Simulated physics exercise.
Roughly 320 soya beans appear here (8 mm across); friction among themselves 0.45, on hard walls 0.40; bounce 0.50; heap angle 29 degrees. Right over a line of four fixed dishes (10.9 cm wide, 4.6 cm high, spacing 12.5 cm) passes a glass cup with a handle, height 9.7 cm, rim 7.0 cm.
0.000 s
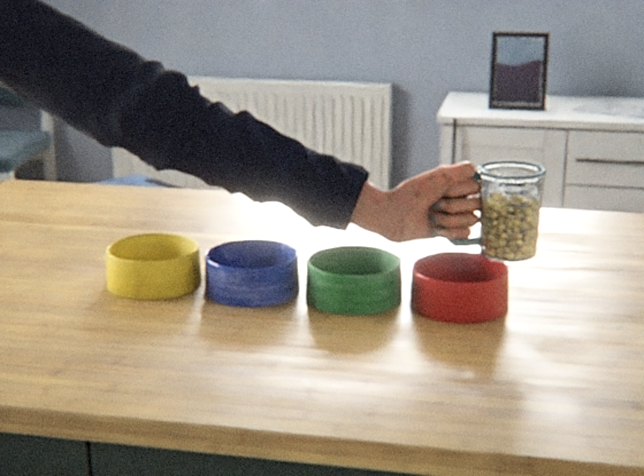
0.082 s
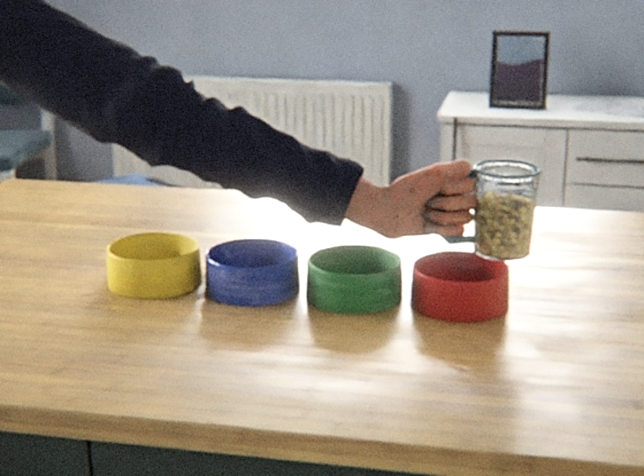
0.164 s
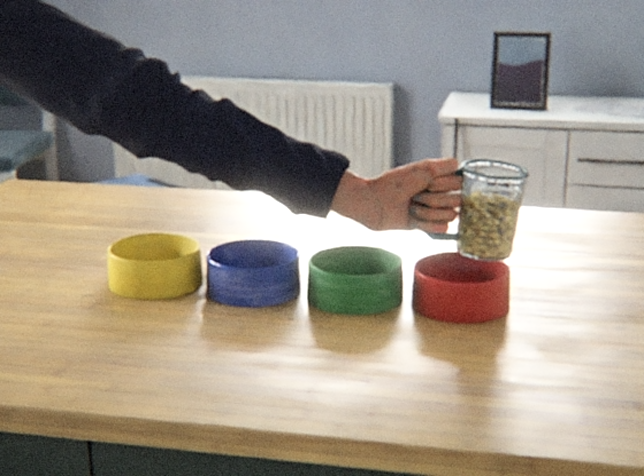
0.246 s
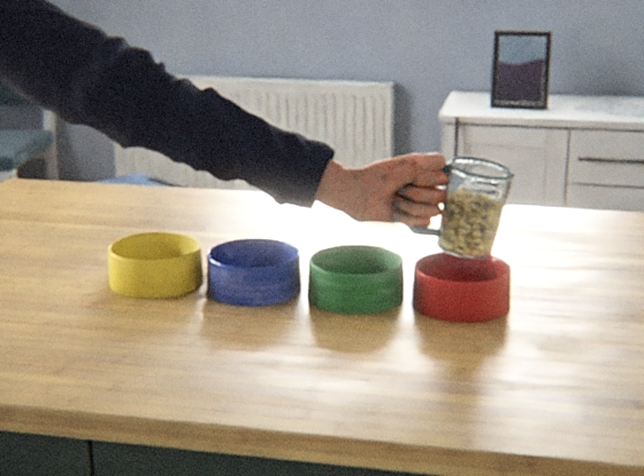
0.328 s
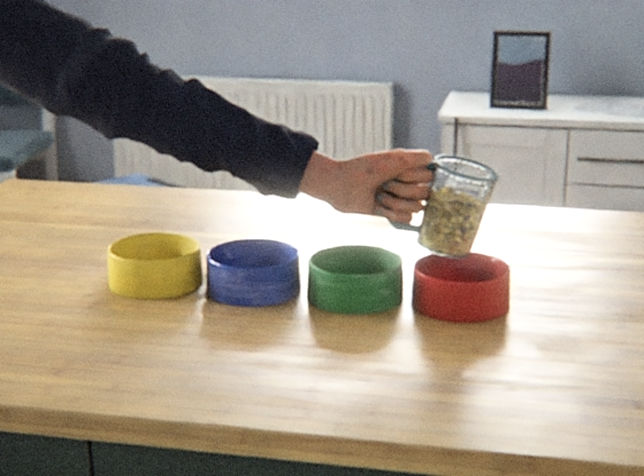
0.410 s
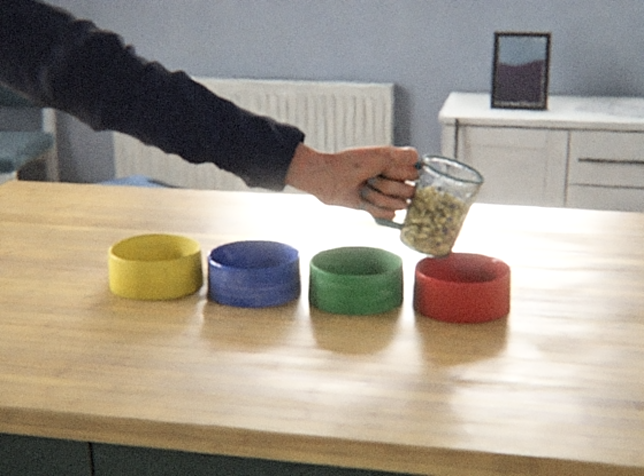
A hand held a clear glass cup of soya beans above a red dish at the right end of a row of four coloured dishes, then moved it left while gradually tilting it rightward.
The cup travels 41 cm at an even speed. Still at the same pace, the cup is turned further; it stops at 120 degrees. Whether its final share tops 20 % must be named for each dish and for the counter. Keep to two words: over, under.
Outcome: Red dish: I expect its count to stay within a fifth of the total. Blue dish: I expect its count to outstrip a fifth of the total. Green dish: I expect its count to stay within a fifth of the total. Yellow dish: I expect its count to stay within a fifth of the total. Counter: I expect its count to outstrip a fifth of the total.
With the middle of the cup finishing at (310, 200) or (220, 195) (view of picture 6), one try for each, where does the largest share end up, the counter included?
Green, then blue.
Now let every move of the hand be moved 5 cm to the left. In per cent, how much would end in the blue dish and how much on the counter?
Shares would be blue 0 and counter 0.
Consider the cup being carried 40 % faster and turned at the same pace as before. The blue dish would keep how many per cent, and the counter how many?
Blue 70, counter 30.
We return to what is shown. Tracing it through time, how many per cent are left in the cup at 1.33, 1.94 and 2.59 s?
First 100, then 100, then 5 per cent.
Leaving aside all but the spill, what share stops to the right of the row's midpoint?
0 per cent.
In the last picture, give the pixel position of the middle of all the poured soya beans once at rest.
My guess is close to (238, 281).
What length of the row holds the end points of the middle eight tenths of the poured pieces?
Close to 10 centimetres along the dishes.
Then, at 1.33 s, tilt 66 degrees; cup holds 100 %.
Then, at 1.94 s, tilt 97 degrees; cup holds 100 %.
After 2.59 s, tilt 120 degrees; cup holds 5 %, blue 65 %.
By 3.3 s all is still; red 0 %, blue 65 %, green 0 %, yellow 0 %, counter 35 %.
